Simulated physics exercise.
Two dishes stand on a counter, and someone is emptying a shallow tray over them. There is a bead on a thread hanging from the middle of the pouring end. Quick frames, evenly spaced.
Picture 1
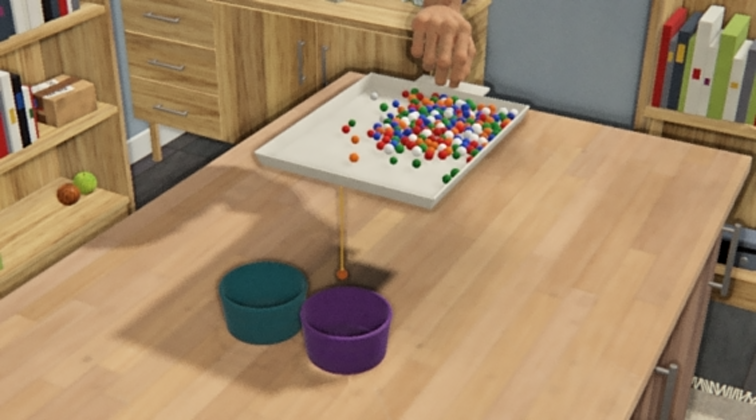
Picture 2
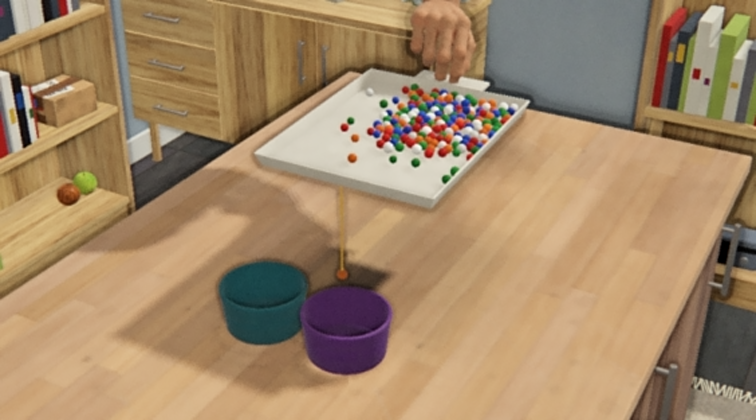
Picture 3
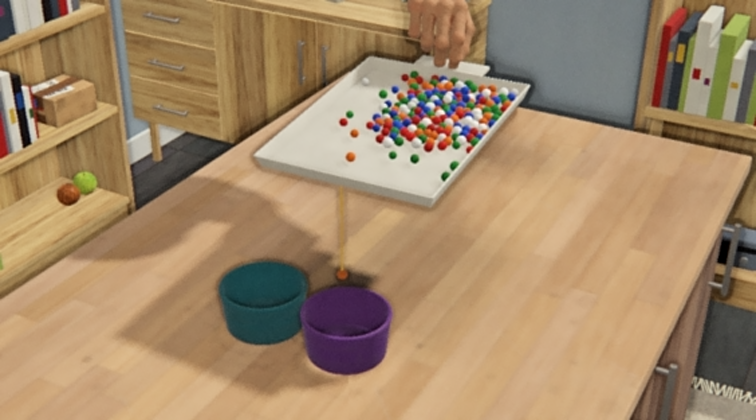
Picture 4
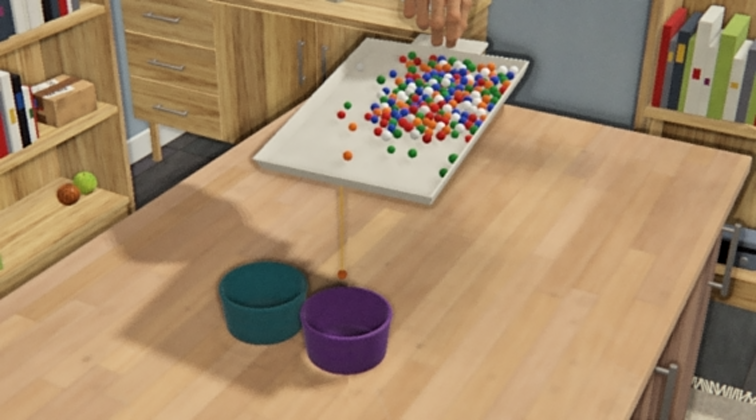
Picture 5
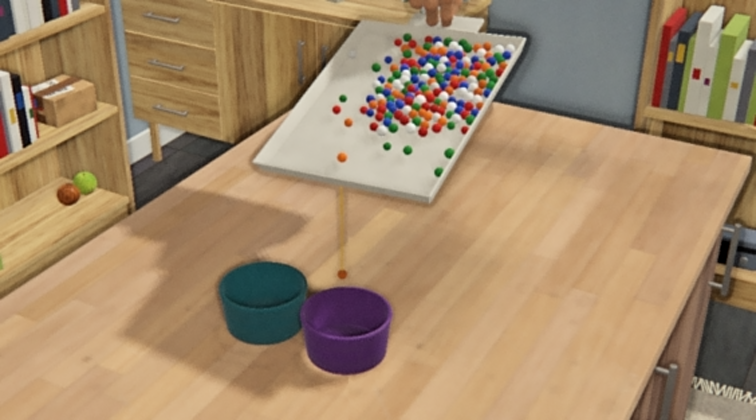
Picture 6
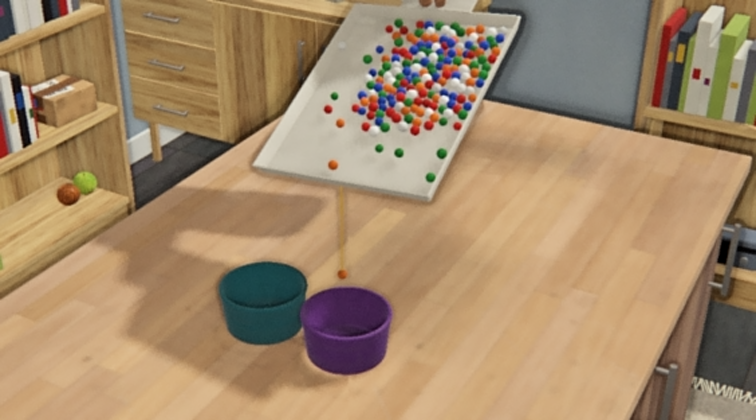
A hand raising the far end of a pale tray of colourful beads, its near edge dipping left above teal and purple dishes.
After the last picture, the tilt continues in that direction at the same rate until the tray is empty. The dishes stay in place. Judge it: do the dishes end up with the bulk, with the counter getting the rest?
No, the bulk goes on the counter.
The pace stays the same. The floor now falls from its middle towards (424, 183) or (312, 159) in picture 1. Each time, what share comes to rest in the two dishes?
First case: 10 %; second case: 40 %.
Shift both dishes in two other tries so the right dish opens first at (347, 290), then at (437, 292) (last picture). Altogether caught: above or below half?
Shy of half, then shy of half.
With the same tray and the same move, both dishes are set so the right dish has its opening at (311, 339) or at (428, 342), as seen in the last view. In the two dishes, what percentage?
50 and 10 %.
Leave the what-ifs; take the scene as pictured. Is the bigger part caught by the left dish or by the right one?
The fuller one is the one on the left.
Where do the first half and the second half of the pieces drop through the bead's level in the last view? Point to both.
I'd place the first part at (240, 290) and the rest at (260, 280).
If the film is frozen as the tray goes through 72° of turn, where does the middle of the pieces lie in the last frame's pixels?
The centre of the load shows up near (280, 215) in the last view.
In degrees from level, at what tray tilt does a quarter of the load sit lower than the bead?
75° or so.
Soon, tray tipped steeply; about a quarter on the tray; a stray few in the right dish; a stray few in the left dish; a small part outside both; about two thirds in the air.
A while on, tray tipped past a quarter turn; a small part in the right dish; about a quarter in the left dish; about two thirds outside both; a small part in the air.
Towards the end, tray tipped past a quarter turn; a small part in the right dish; about a quarter in the left dish; about two thirds outside both.
Finally, tray tipped past a quarter turn; a small part in the right dish; about a quarter in the left dish; about two thirds outside both.
